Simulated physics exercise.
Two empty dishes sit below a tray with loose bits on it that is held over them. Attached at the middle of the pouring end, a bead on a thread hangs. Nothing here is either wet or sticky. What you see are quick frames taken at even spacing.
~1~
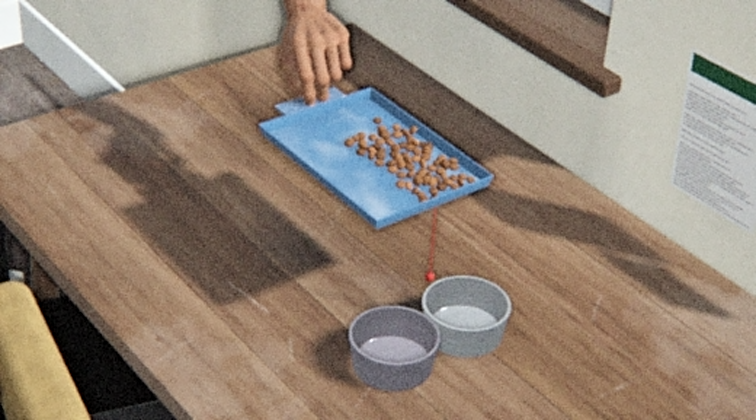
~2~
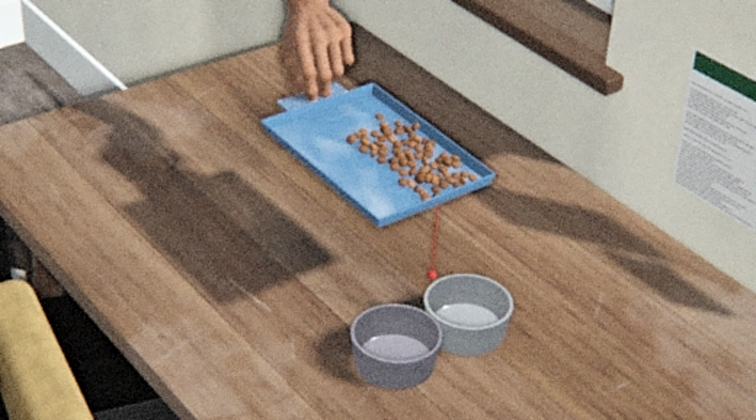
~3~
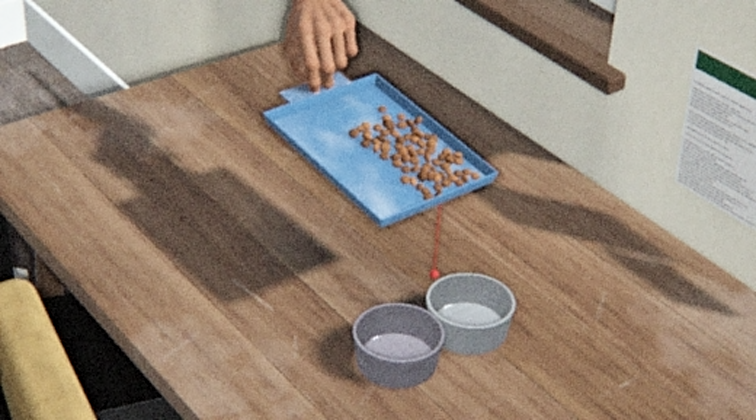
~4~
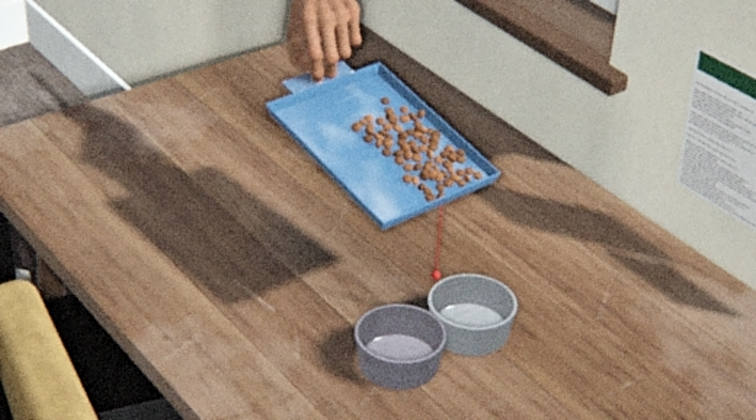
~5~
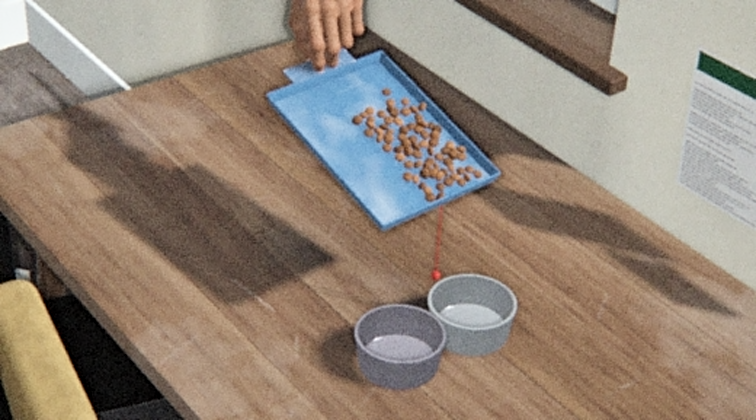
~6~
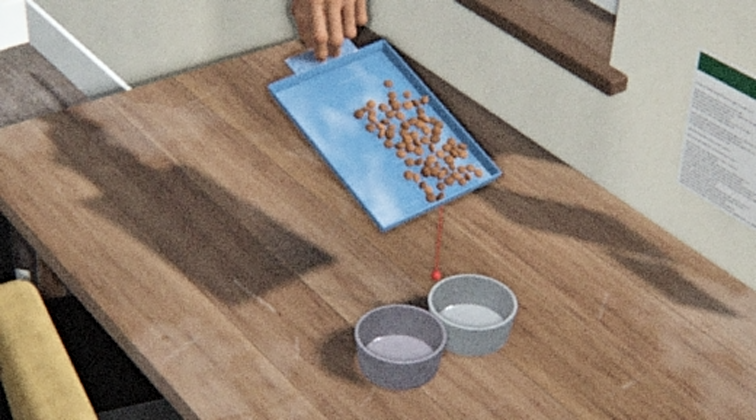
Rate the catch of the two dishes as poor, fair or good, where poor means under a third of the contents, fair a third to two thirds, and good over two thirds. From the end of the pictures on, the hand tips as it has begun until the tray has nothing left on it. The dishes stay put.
The catch is good.
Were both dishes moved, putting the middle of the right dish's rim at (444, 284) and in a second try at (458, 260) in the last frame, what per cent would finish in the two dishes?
First position: Some 70 %; second position: Some 20 %.
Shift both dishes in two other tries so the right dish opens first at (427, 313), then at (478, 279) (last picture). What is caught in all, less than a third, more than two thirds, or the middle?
One: More than two thirds. Two: Above two thirds.
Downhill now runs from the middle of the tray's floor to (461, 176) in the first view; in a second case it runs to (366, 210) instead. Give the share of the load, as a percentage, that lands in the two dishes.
In turn, 10 percent and then 30 percent.
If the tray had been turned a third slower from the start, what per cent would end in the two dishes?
I'd put it at some 90 per cent.
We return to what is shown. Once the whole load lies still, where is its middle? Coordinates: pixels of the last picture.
Somewhere close to (414, 350) in the last picture.
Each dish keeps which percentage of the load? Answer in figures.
Per hundred pieces: Left dish roughly 60, right dish roughly 30.
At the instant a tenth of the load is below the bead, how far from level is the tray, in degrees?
Around 75° of tilt.
Soon after the last picture, tray tipped steeply; nearly all on the tray; a small part in the air.
A little later, tray tipped right over; about a third on the tray; about a quarter in the left dish; a small part in the right dish; a stray few outside both; about a quarter in the air.
Later still, tray tipped past a quarter turn; about two thirds in the left dish; about a quarter in the right dish; a small part outside both.
At rest, tray tipped past a quarter turn; about two thirds in the left dish; about a quarter in the right dish; a small part outside both.
